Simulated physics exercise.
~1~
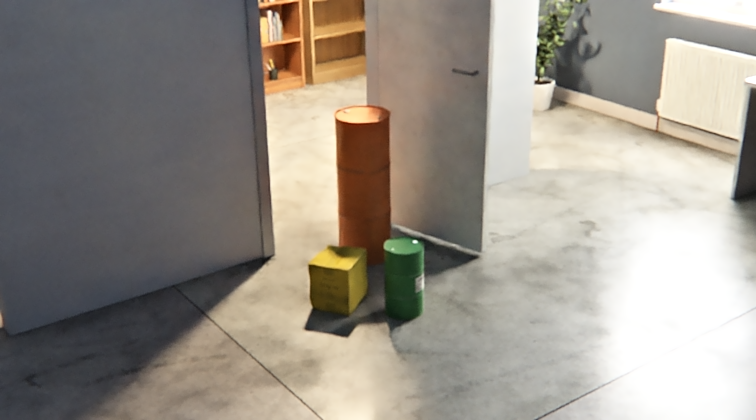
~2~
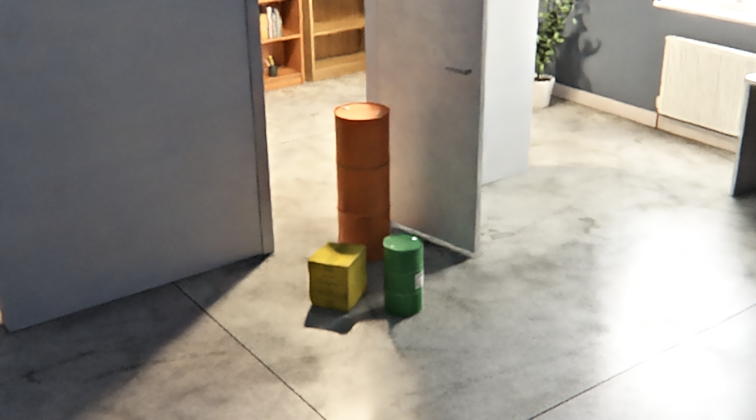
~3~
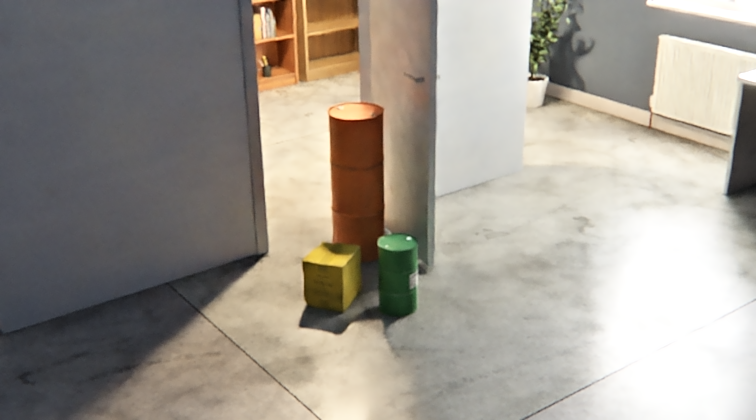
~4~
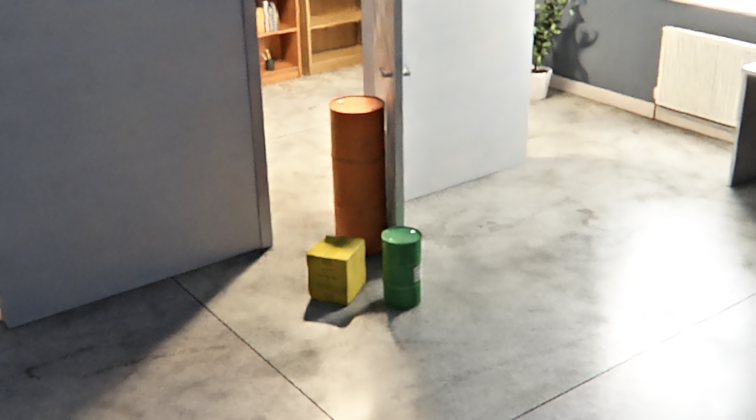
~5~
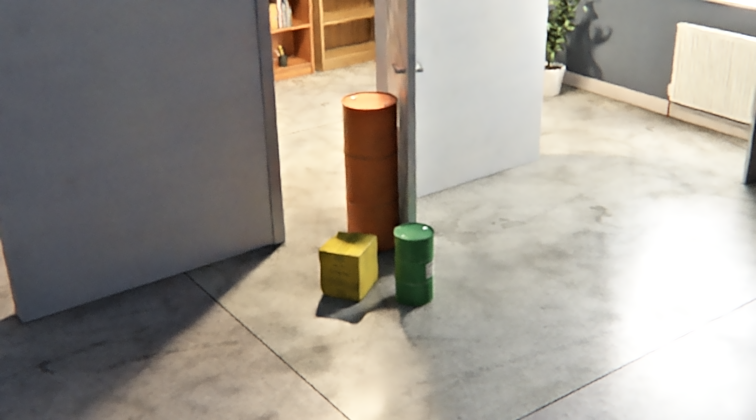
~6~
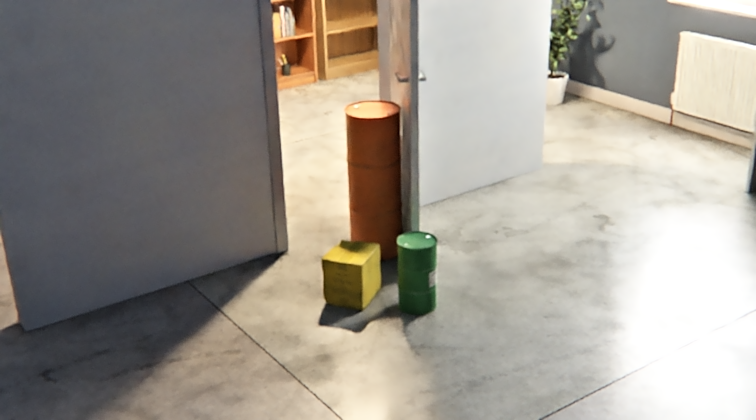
Grey door swinging partway on its hinges, then standing open behind an orange drum, yellow box and green canister that stay put.
